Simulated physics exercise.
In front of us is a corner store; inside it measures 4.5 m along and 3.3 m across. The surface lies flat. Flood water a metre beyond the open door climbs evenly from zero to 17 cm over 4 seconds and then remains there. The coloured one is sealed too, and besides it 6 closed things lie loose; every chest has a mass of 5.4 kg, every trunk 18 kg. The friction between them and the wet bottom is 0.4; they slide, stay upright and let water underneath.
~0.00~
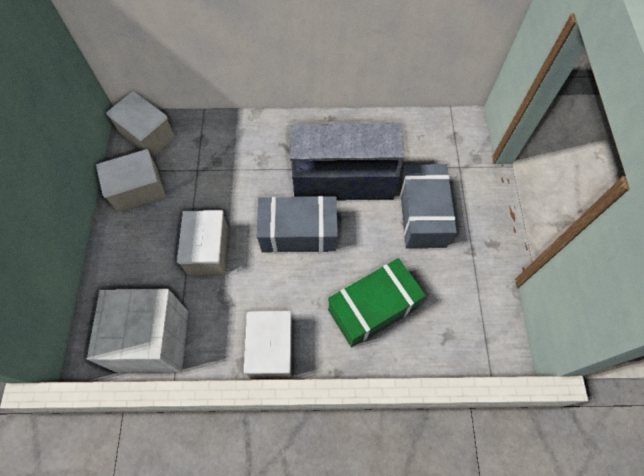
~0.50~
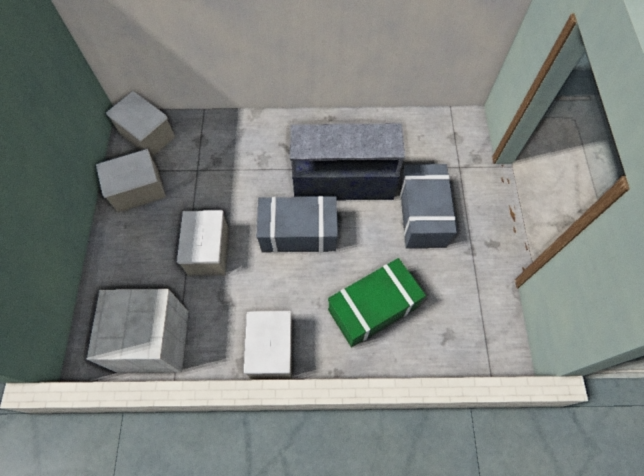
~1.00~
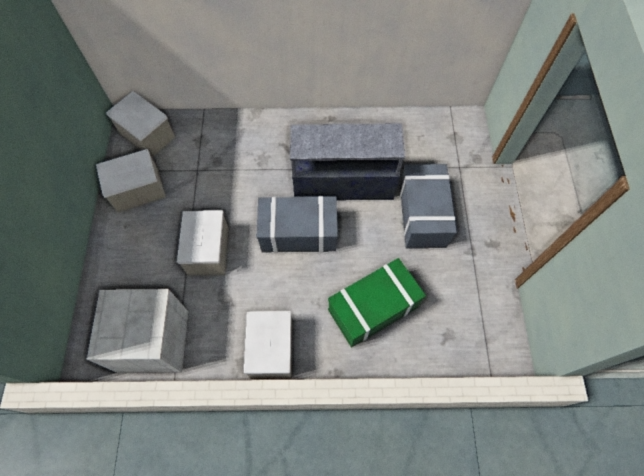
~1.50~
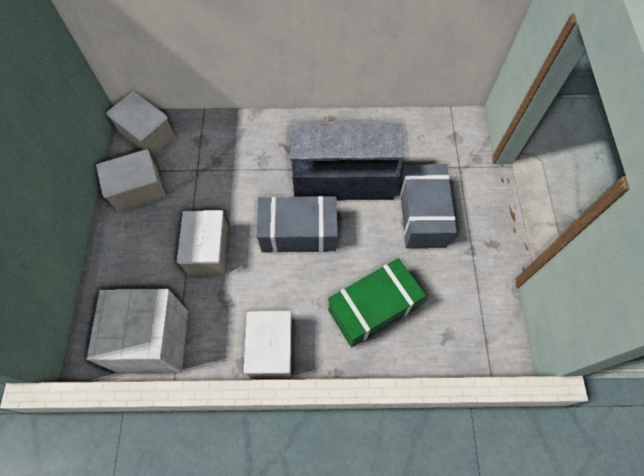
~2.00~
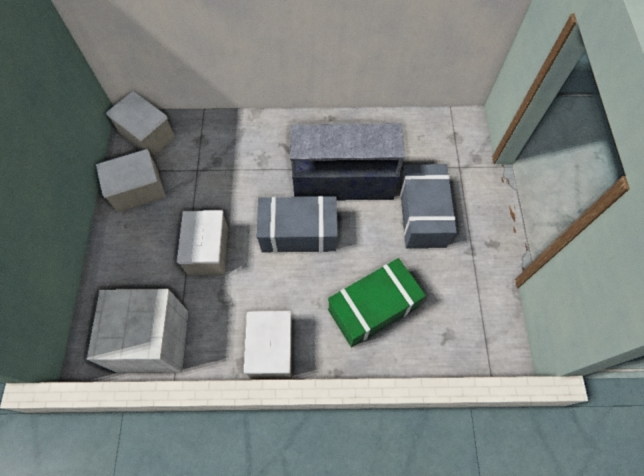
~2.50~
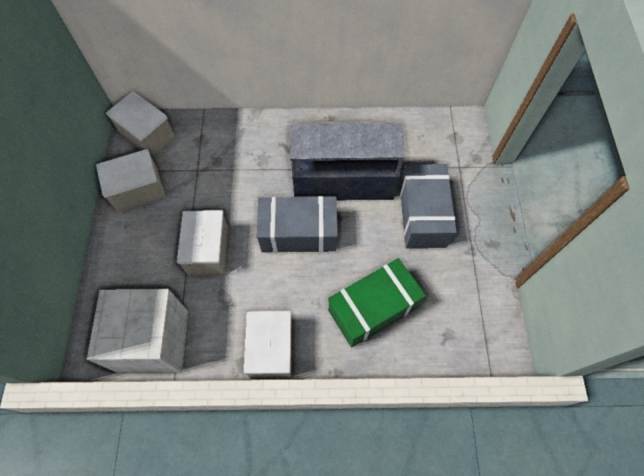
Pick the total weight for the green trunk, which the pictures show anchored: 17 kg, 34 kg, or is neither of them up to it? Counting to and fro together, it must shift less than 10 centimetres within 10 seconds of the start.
34 kg is needed.
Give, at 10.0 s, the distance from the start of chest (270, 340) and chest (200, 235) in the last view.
In turn: 50 cm, 120 cm.
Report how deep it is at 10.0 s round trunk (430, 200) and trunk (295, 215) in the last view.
Some 9 cm at the first, some 7 cm at the second.
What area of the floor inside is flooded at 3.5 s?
Some 1.5 m2 of it.
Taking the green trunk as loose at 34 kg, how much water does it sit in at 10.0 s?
Something like 7 centimetres.
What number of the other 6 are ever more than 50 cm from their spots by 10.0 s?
The answer here is 5.
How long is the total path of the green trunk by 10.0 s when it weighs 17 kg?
About 140 cm altogether.
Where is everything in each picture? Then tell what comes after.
The first picture shows the green trunk at (377, 297) rests on the ground; 0.0 m2 under water; 0 of 7 have shifted.
The second picture shows the green trunk at (377, 297), on the bottom; water covers 0.0 m2; 0 of 7 have shifted.
The third picture shows the green trunk at (377, 297) rests on the ground; 0.0 m2 under water; 0 of 7 have shifted.
The fourth picture shows the green trunk at (377, 297), on the bottom; water covers 0.0 m2; 0 of 7 have shifted.
The fifth picture shows the green trunk at (377, 297), on the bottom; water covers 0.0 m2; 0 of 7 have shifted.
The sixth picture shows the green trunk at (377, 297) rests on the ground; 0.4 m2 under water; 0 of 7 have shifted.
After 3.5 s the green trunk would be 0 cm from its start with 17 kg and 0 cm from its start with 34 kg; 0 cm of water round it then.
After 4.5 s the green trunk would be 1 cm from its start with 17 kg and 0 cm from its start with 34 kg; 3 cm of water round it then.
After 7.0 s the green trunk would be 100 cm from its start with 17 kg and 0 cm from its start with 34 kg; 5 cm of water round it then.
After 10.0 s the green trunk would be 116 cm from its start with 17 kg and 0 cm from its start with 34 kg; 7 cm of water round it then.
